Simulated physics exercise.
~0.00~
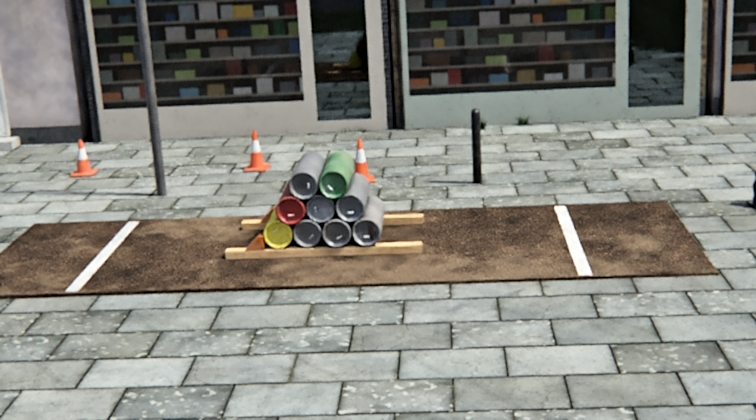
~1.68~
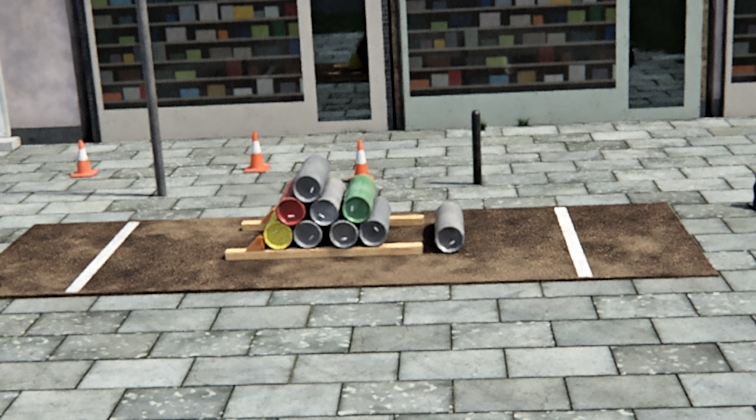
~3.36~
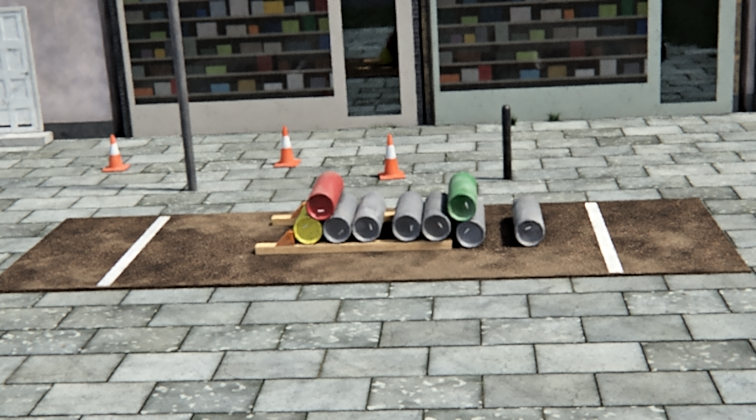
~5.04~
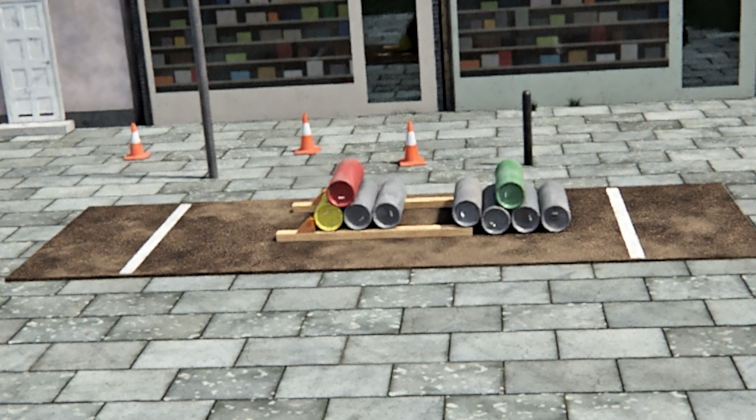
At the start, a neat pyramid of gas cylinders, mostly grey with one yellow, one red and one green, sits on wooden bearers on a brown strip between two white lines, with shopfronts and traffic cones behind. The right side gives way, and a grey cylinder rolls off onto the soil while the green one drops lower. The stack then spreads out to the right, carrying green along on top of the greys. By the end, green rests on grey cylinders off the bearers, short of the right line, while red still sits above yellow at the left end.
